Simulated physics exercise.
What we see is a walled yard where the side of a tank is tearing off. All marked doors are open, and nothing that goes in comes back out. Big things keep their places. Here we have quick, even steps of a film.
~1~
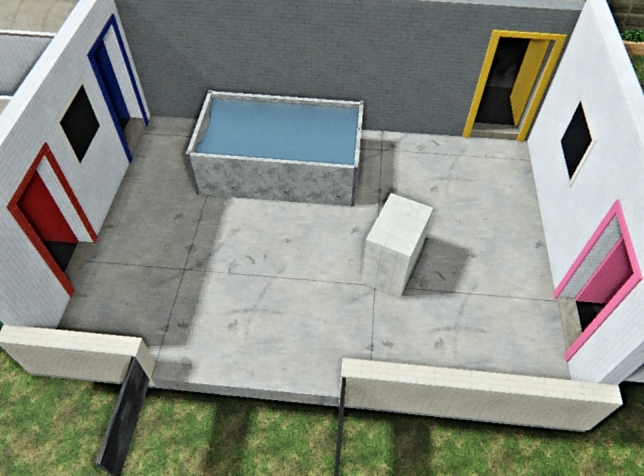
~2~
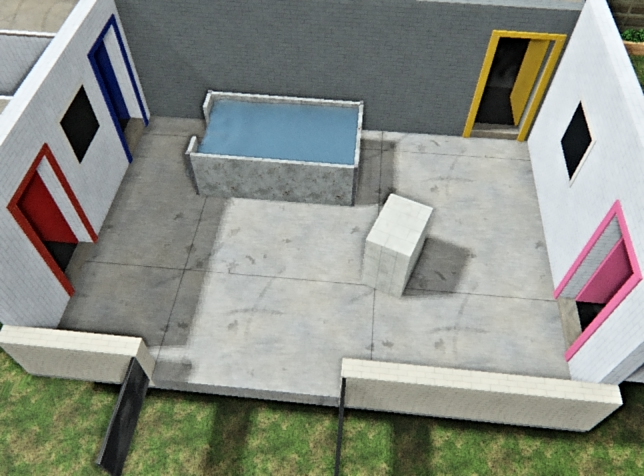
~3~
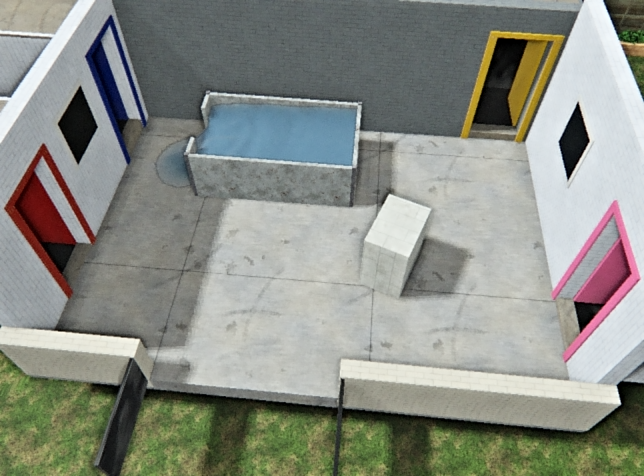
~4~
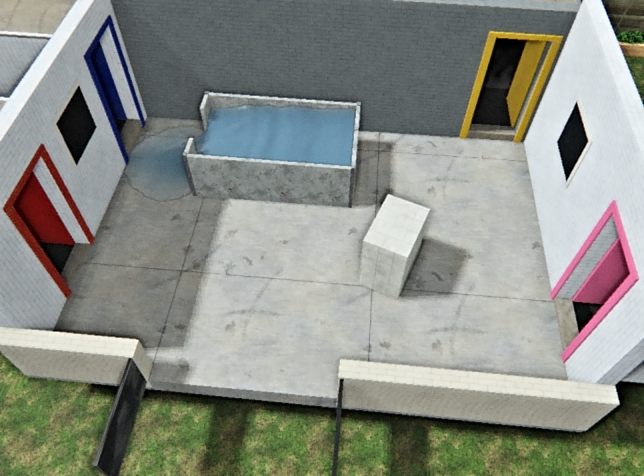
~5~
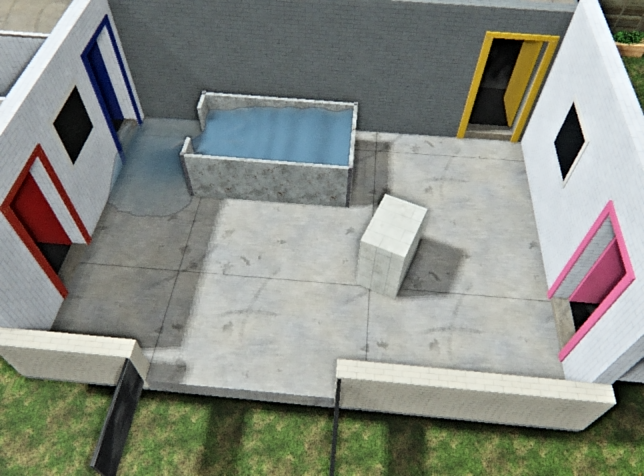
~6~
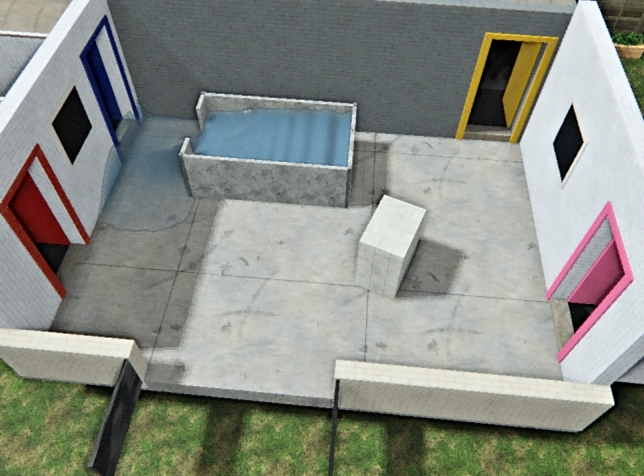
A water tank's left side opens, and water spreads across the floor toward the left wall.
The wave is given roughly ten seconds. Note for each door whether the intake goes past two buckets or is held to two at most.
I expect the pink door to stay within two buckets; I expect the yellow door to stay within two buckets; I expect the red door to go over the limit; I expect the blue door to go over the limit.
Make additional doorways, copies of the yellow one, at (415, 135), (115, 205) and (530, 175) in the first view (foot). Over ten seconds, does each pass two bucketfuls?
First door doesn't reach it, second door gets past it, third door doesn't reach it.
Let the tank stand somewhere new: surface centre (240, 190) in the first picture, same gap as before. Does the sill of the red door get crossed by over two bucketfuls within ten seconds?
Checking them one by one, the red door crosses the line.
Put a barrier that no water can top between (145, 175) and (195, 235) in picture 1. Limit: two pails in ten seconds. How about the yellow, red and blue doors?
Yellow falls short, red falls short, blue overshoots.
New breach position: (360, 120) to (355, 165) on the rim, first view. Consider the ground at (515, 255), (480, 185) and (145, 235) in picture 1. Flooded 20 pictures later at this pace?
One by one: Waterlogged; waterlogged; unsoaked.
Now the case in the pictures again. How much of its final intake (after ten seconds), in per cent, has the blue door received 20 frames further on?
That comes out to 80 per cent by my count.
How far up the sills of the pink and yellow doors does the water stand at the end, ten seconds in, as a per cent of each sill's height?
90 and 30 %, in that order.
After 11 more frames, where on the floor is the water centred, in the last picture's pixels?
I'd say around (229, 176).
A moment on, water covers 15 % of the floor; the pink door not reached, the yellow door not reached, the red door wet at the sill, nothing in, the blue door far over two buckets in.
Next, water covers 25 % of the floor; the pink door not reached, the yellow door not reached, the red door under two buckets in, the blue door far over two buckets in.
Then, water covers 40 % of the floor; the pink door not reached, the yellow door not reached, the red door under two buckets in, the blue door far over two buckets in.
Later, water covers 75 % of the floor; the pink door not reached, the yellow door wet at the sill, nothing in, the red door over two buckets in, the blue door far over two buckets in.
In the end, water covers 95 % of the floor; the pink door wet at the sill, nothing in, the yellow door wet at the sill, nothing in, the red door over two buckets in, the blue door far over two buckets in.
